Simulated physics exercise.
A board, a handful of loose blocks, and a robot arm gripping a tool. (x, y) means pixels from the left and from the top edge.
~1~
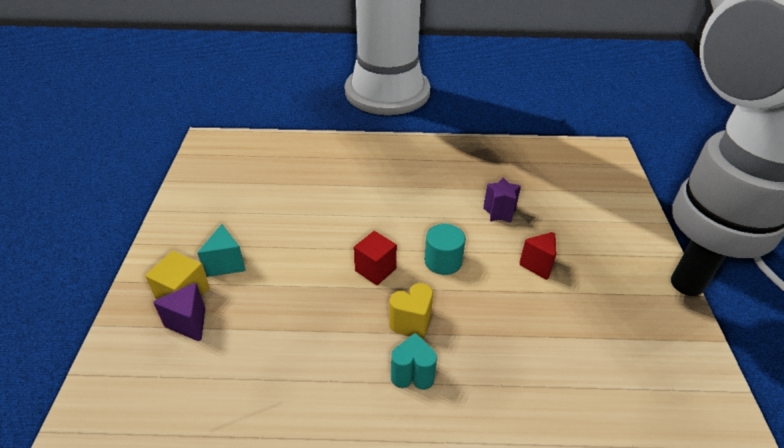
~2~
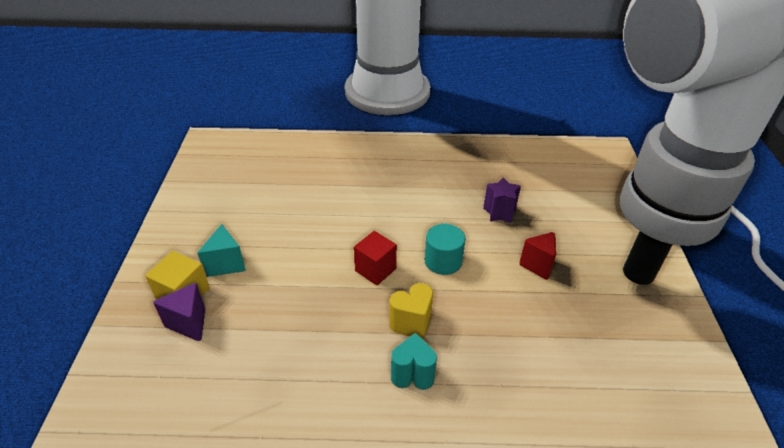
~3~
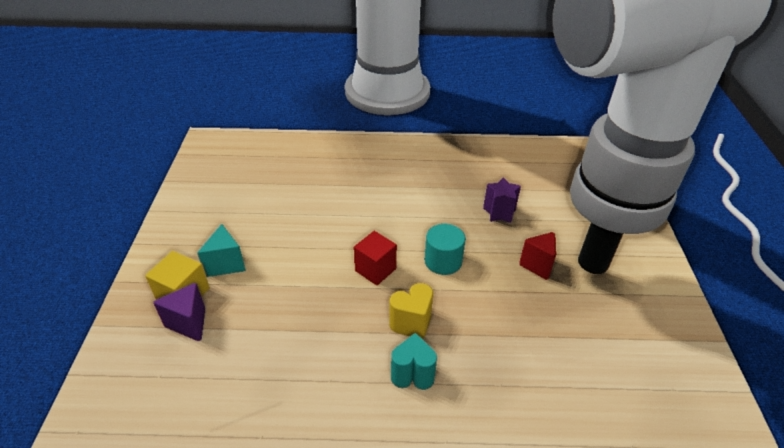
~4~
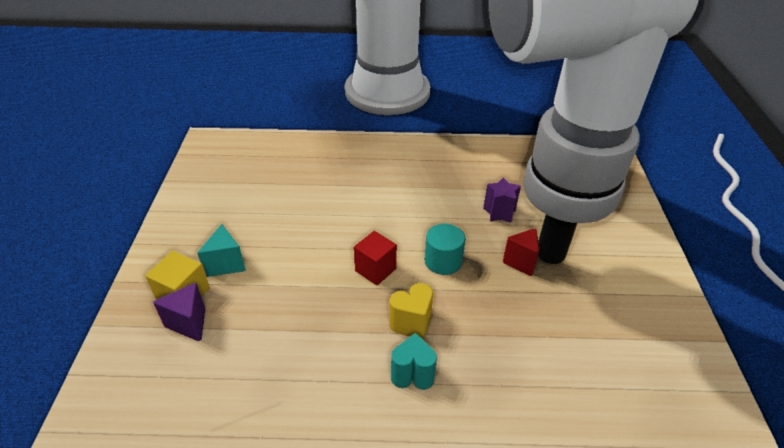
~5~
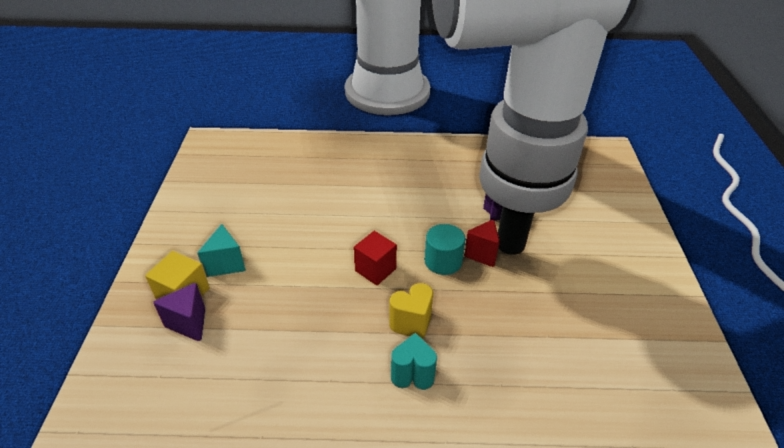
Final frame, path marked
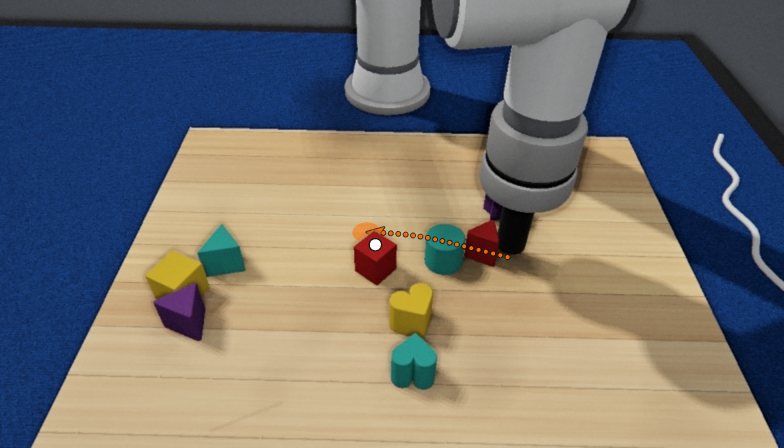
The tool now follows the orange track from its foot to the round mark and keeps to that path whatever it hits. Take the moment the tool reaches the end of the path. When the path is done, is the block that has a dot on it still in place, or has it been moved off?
It is not moved.
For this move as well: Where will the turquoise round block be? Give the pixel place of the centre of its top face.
At pixel (423, 238).
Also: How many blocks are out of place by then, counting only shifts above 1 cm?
Count: 2.
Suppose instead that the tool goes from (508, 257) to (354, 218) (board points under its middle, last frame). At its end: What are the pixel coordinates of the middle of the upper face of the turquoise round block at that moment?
At pixel (421, 237).
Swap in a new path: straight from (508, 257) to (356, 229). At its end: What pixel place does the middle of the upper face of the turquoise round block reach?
The centre of its top face lies at (406, 238).
Drawn move, from (508, 257) through (460, 245) and (413, 236) to (366, 232); the dot is on the red square piece.
On the path given first. One third of the way, tool (462, 233); turquoise round block (428, 237); red triangular block (438, 217).
Two thirds of the way, tool (414, 223); turquoise round block (423, 238); red triangular block (389, 209).
At the end, tool (366, 220); red square piece still; turquoise round block (423, 238); red triangular block (342, 203), turned 20° clockwise.
